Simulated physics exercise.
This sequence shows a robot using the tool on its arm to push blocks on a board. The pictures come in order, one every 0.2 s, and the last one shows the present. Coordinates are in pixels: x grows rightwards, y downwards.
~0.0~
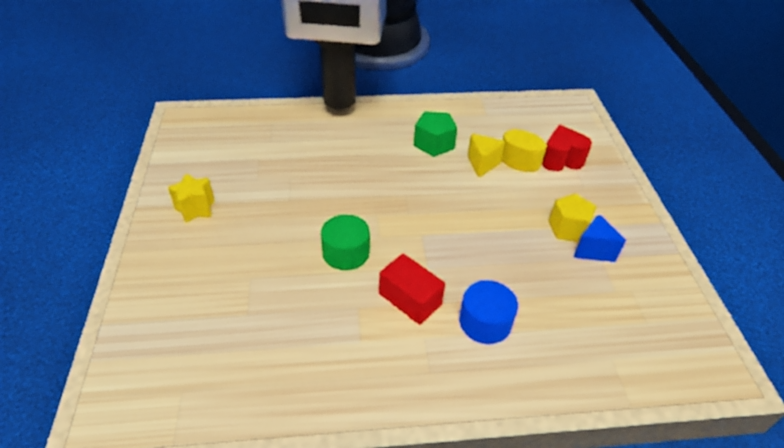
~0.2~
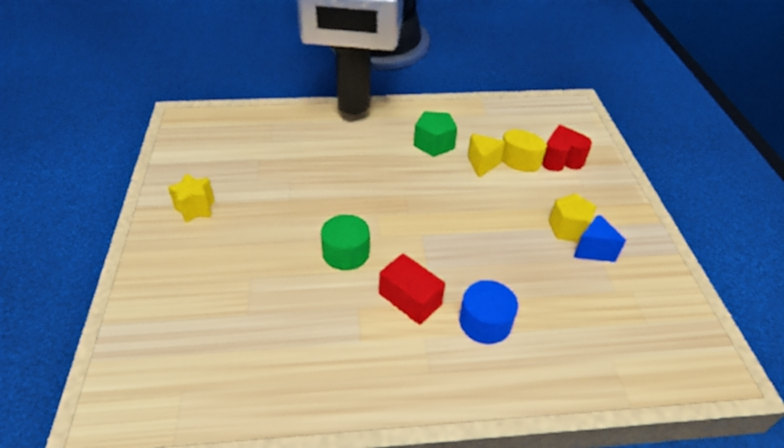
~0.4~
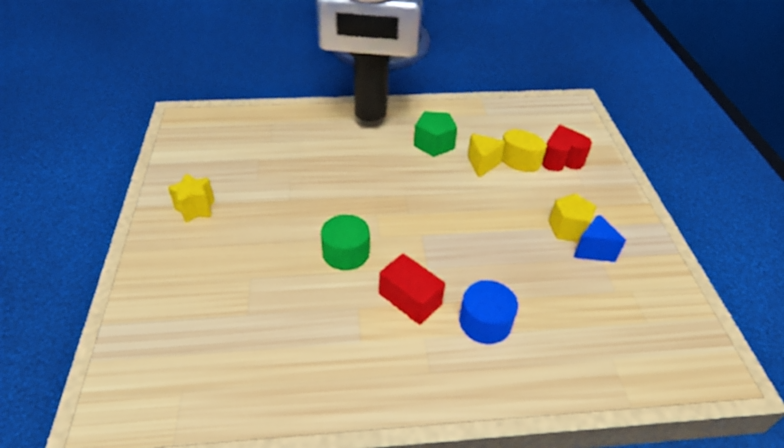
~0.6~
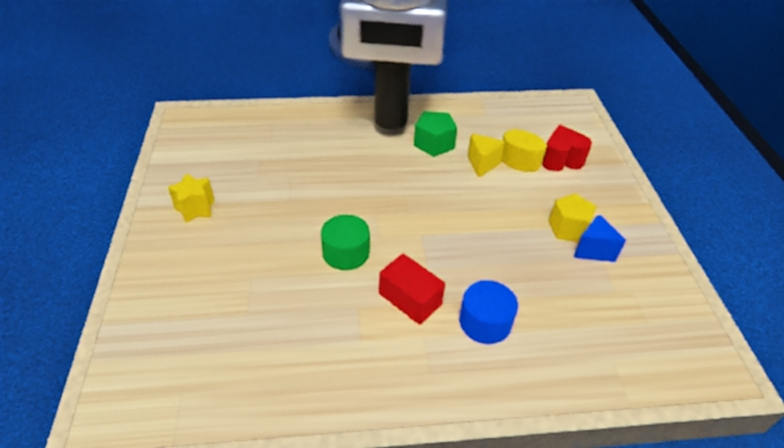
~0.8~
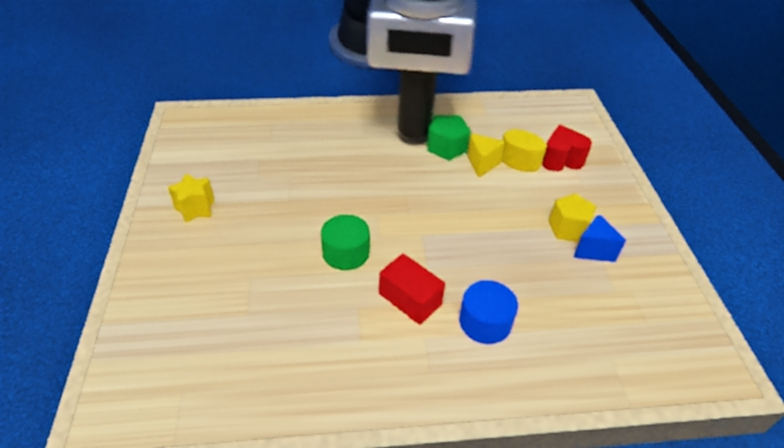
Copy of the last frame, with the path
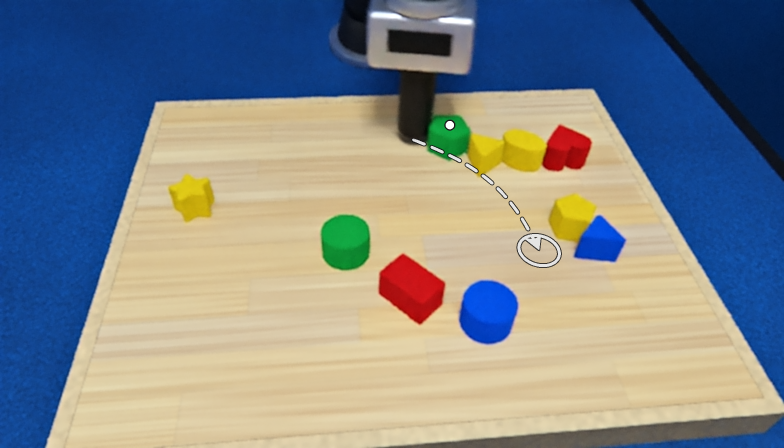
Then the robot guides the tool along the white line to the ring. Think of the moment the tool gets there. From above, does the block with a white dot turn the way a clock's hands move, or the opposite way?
From overhead, anticlockwise.
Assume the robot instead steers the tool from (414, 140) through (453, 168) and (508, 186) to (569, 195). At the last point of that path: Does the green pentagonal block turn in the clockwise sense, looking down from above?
I expect not.
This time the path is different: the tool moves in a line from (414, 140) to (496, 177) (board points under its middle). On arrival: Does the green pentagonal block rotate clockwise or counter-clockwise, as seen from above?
My answer: Anticlockwise.
Drawn move, from (414, 140) through (466, 164) and (509, 201) to (539, 250); the dot is on the green pentagonal block.
What follows on the original path. One third of the way, tool at (469, 154); green pentagonal block at (502, 133), turned 55° anticlockwise; yellow three-sided block at (518, 155), turned 60° clockwise; yellow oval block at (539, 139), turned 40° clockwise; red heart block at (574, 141), turned 20° anticlockwise.
Two thirds of the way, tool at (512, 190); green pentagonal block at (502, 133), turned 60° anticlockwise; yellow three-sided block at (532, 163), turned 20° anticlockwise; yellow oval block at (539, 139), turned 40° clockwise; red heart block at (574, 141), turned 20° anticlockwise.
At the end, tool at (543, 239); green pentagonal block at (502, 133), turned 60° anticlockwise; yellow three-sided block at (532, 163), turned 20° anticlockwise; yellow oval block at (539, 139), turned 40° clockwise; red heart block at (574, 141), turned 20° anticlockwise; yellow pentagonal block still.
